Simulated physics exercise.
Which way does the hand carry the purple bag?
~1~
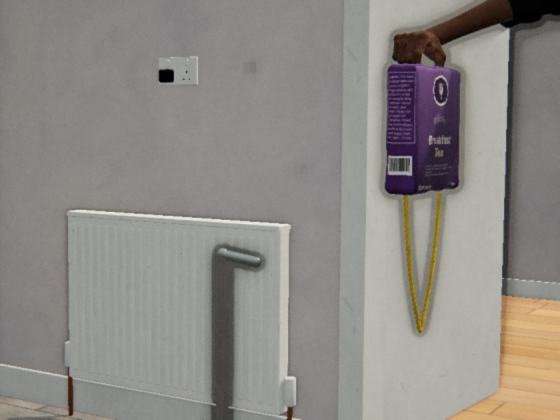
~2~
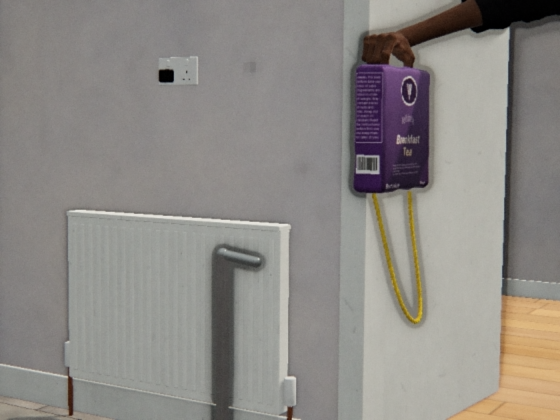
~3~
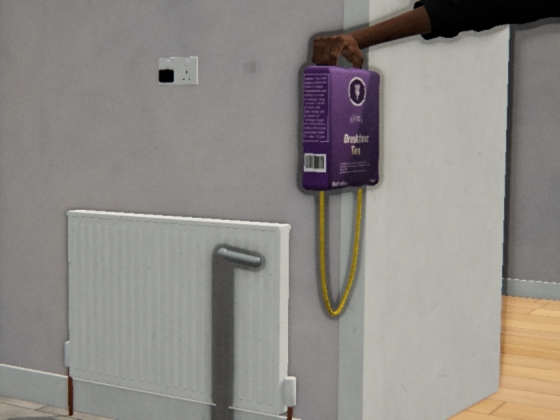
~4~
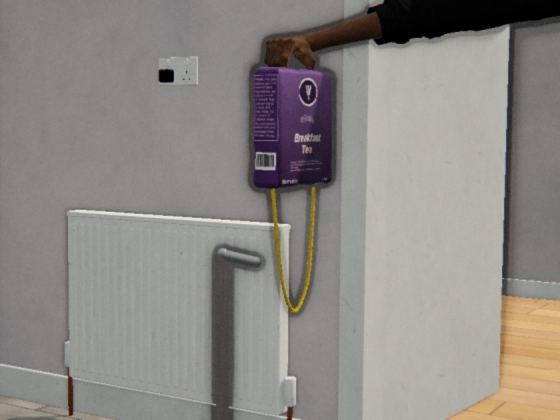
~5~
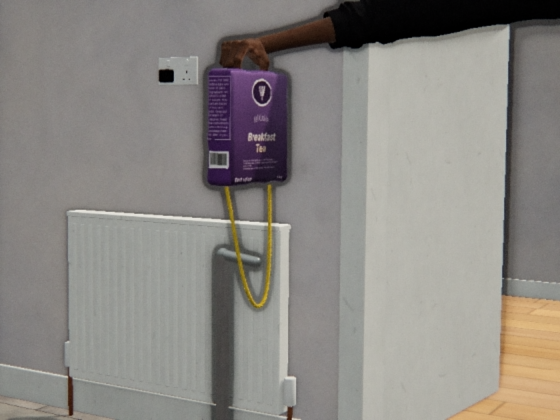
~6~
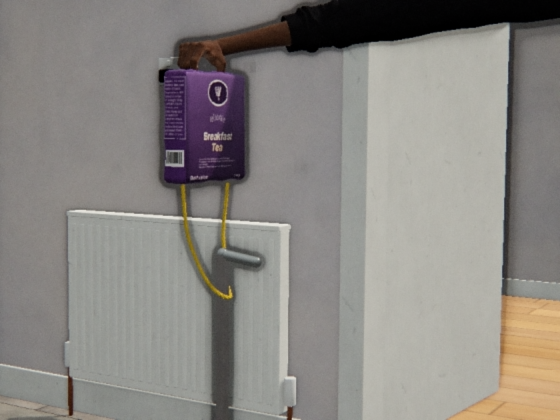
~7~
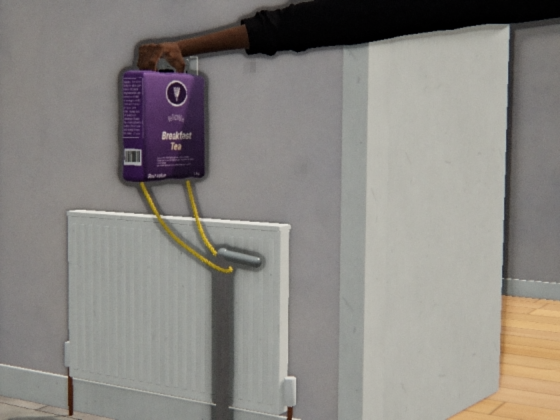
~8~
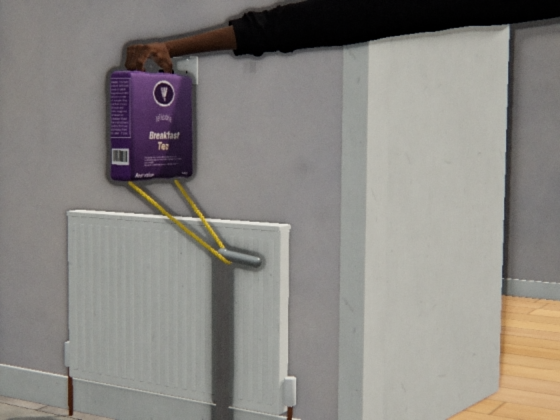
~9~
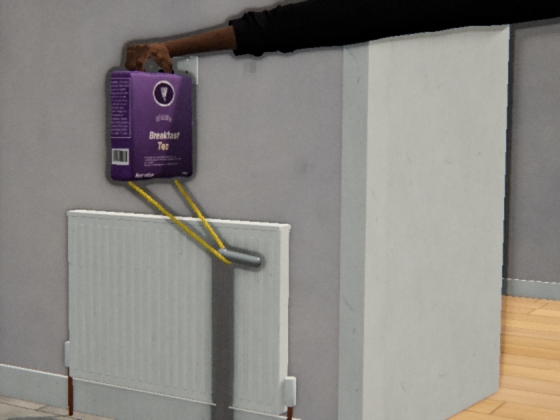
The hand carries the purple bag to the left, past the hooked post, until the loop is tight on the hook.
To begin with, a hand reaching in from the right holds a purple tea bag upright by its top, with a yellow loop hanging free beneath it. The hand carries the bag steadily left, past the wall corner and towards a grey hooked post in front of a white radiator. As the bag passes above the post, the trailing loop meets the hook and catches on it. The bag keeps moving left while the loop slants back and draws straight. Finally, the hand and bag stop beyond the post, with the loop stretched tight around the hook.
